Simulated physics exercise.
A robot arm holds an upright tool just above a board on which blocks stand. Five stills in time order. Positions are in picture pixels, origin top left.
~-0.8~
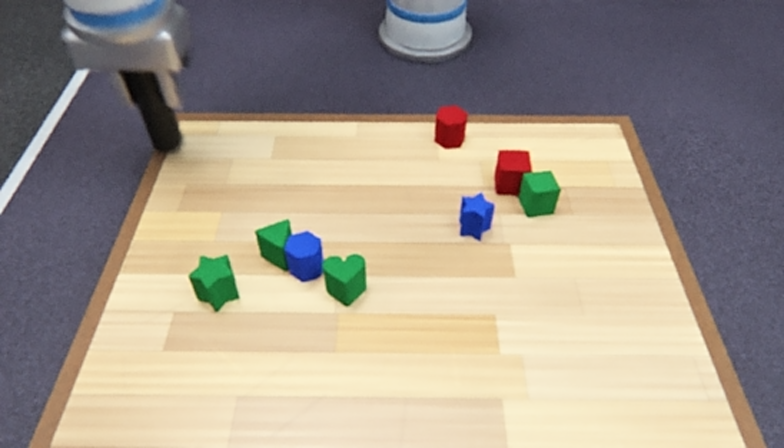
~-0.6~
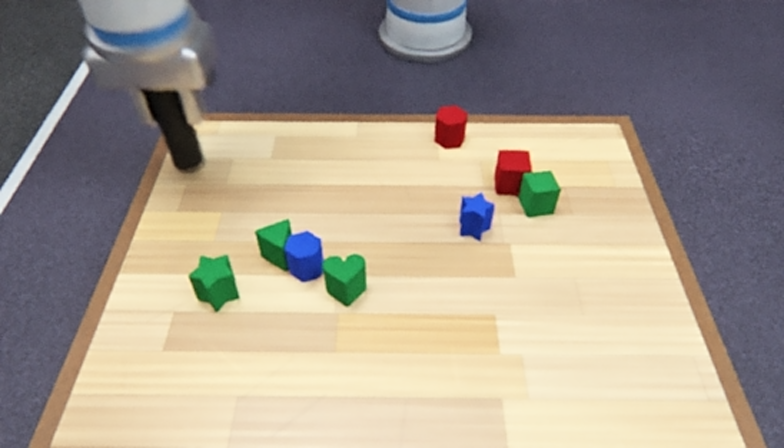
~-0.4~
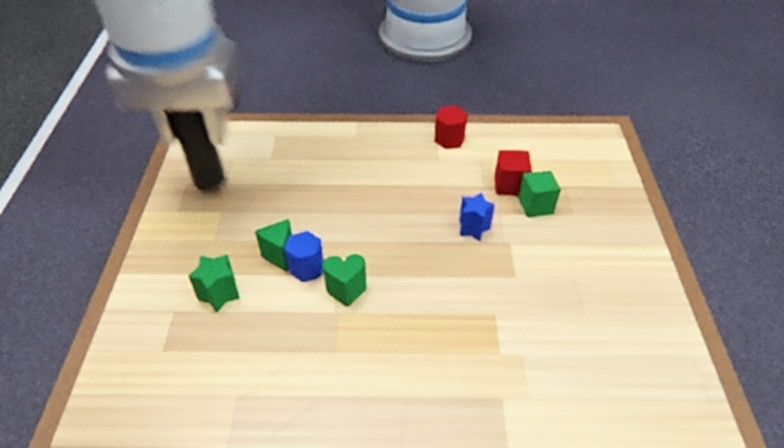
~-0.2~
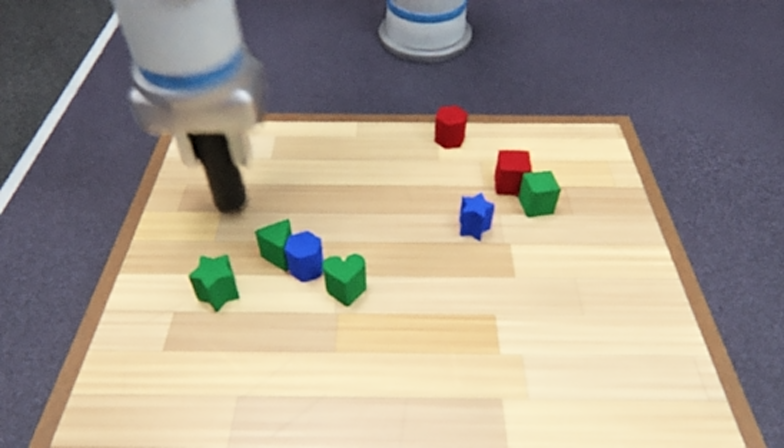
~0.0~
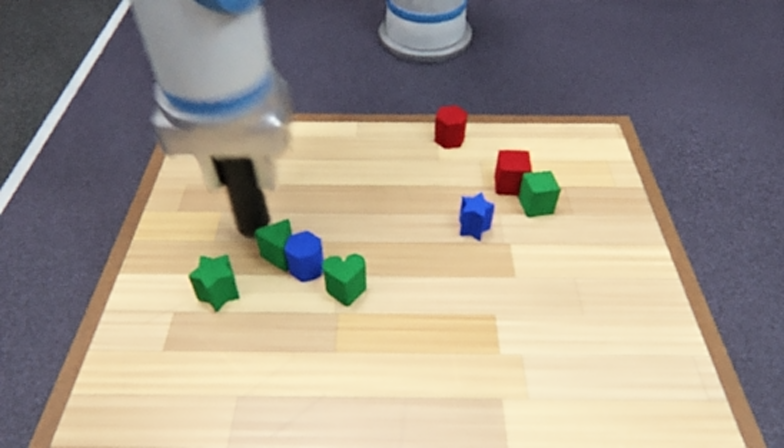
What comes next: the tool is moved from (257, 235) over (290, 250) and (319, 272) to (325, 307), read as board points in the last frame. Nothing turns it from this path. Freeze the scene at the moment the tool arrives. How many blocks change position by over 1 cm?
Expect three or more.
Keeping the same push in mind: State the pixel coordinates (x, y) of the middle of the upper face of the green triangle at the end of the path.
In the picture, it is at (287, 271).
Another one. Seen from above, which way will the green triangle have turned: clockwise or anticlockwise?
From overhead, clockwise.
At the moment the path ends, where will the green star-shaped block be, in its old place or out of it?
Answer: Unmoved.
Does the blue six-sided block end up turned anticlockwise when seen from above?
Final answer: Yes.
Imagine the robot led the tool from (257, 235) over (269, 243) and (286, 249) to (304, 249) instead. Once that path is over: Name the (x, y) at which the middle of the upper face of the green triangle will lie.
Its top centre lands on (286, 249).
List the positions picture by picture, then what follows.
The first frame shows tip of the tool (169, 143), middles of tops, green star-shaped block (211, 269), green triangle (275, 232), blue six-sided block (303, 244), green heart-shaped block (344, 266).
The second frame shows tool (189, 162), nothing pushed.
The third frame shows tool (210, 181), nothing pushed.
The fourth frame shows tool (232, 202), nothing pushed.
The fifth frame shows tool (254, 225), green star-shaped block (211, 269), green triangle (275, 232), blue six-sided block (303, 244), green heart-shaped block (344, 266).
On the path given first. One third of the way, tool (289, 241); green triangle (284, 249), turned 20° clockwise; blue six-sided block (315, 252), turned 40° anticlockwise; green heart-shaped block (348, 267).
Two thirds of the way, tool (319, 263); green triangle (287, 263), turned 65° clockwise; blue six-sided block (327, 276), turned 25° anticlockwise; green heart-shaped block (364, 279), turned 55° anticlockwise.
At the end, tool (324, 298); green star-shaped block unmoved; green triangle (287, 271), turned 110° clockwise; blue six-sided block (336, 313), turned 30° anticlockwise; green heart-shaped block (366, 283), turned 80° anticlockwise.
